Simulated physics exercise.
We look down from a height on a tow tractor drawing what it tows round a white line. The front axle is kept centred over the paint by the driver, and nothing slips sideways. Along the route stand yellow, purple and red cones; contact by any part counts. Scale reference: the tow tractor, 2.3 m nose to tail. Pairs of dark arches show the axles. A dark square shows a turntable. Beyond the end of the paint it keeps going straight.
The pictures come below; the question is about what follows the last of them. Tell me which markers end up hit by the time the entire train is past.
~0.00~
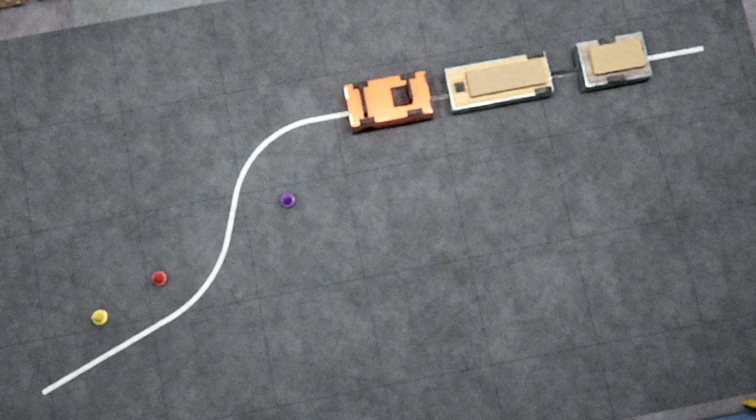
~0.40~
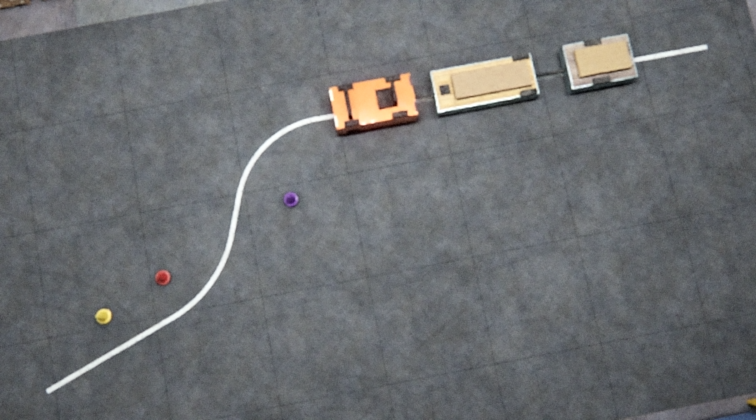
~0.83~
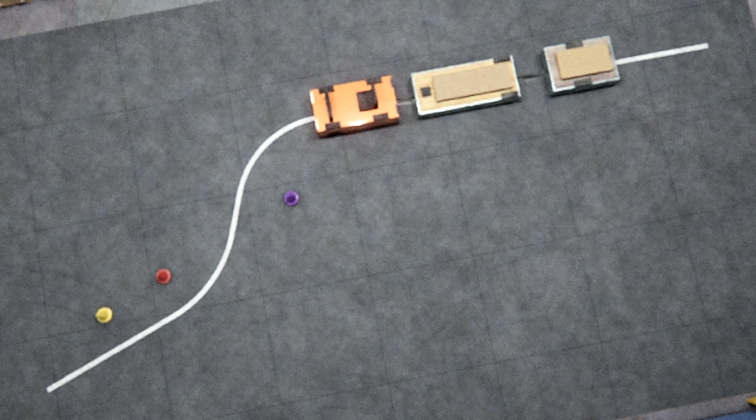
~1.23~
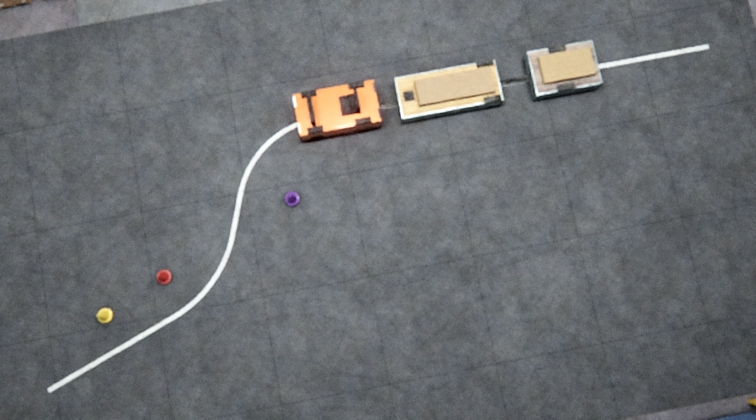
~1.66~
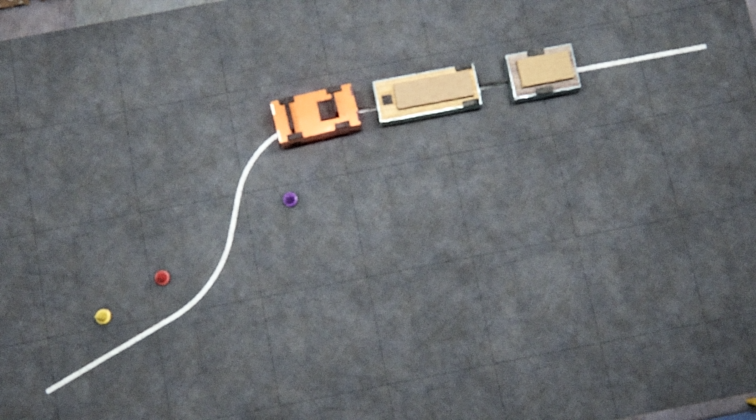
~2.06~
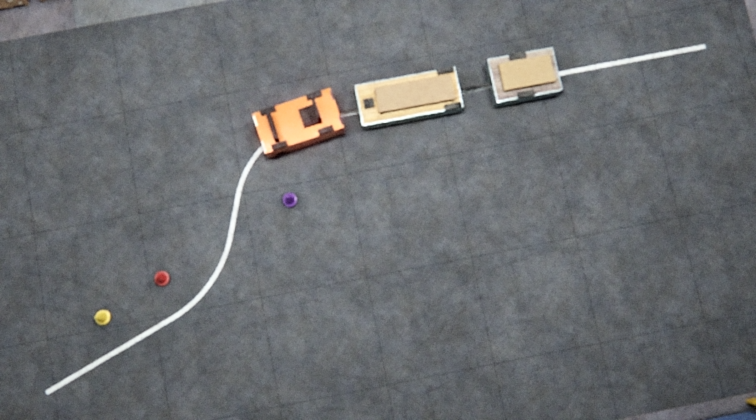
Yellow gets clipped. Purple gets clipped. Red gets clipped.
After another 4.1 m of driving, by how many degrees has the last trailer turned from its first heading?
The last trailer ends up roughly 5° off its starting direction.
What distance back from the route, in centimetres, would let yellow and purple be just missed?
Yellow 10, purple 35.
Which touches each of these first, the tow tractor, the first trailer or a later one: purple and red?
First contact - purple: Trailer number one; red: Trailer number one.
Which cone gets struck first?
That would be purple.
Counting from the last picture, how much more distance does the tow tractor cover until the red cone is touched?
Distance to contact: Approx. 8.5 m.
Then, 4.7 s in, the last axle is at (417, 95) of the last picture, 5 cm off the line.
Then, 6.1 s in, the last axle is at (365, 111) of the last picture, 20 cm off the line; the first trailer has hit purple.
Then, 8.7 s in, the last axle is at (277, 182) of the last picture, 105 cm off the line; the first trailer has hit red.
Then, 11.2 s in, the last axle is at (196, 269) of the last picture, 40 cm off the line; the first trailer has hit yellow.
Then, 15.2 s in, the last axle is at (41, 388) of the last picture, 10 cm off the line; 3 of 3 struck in all.
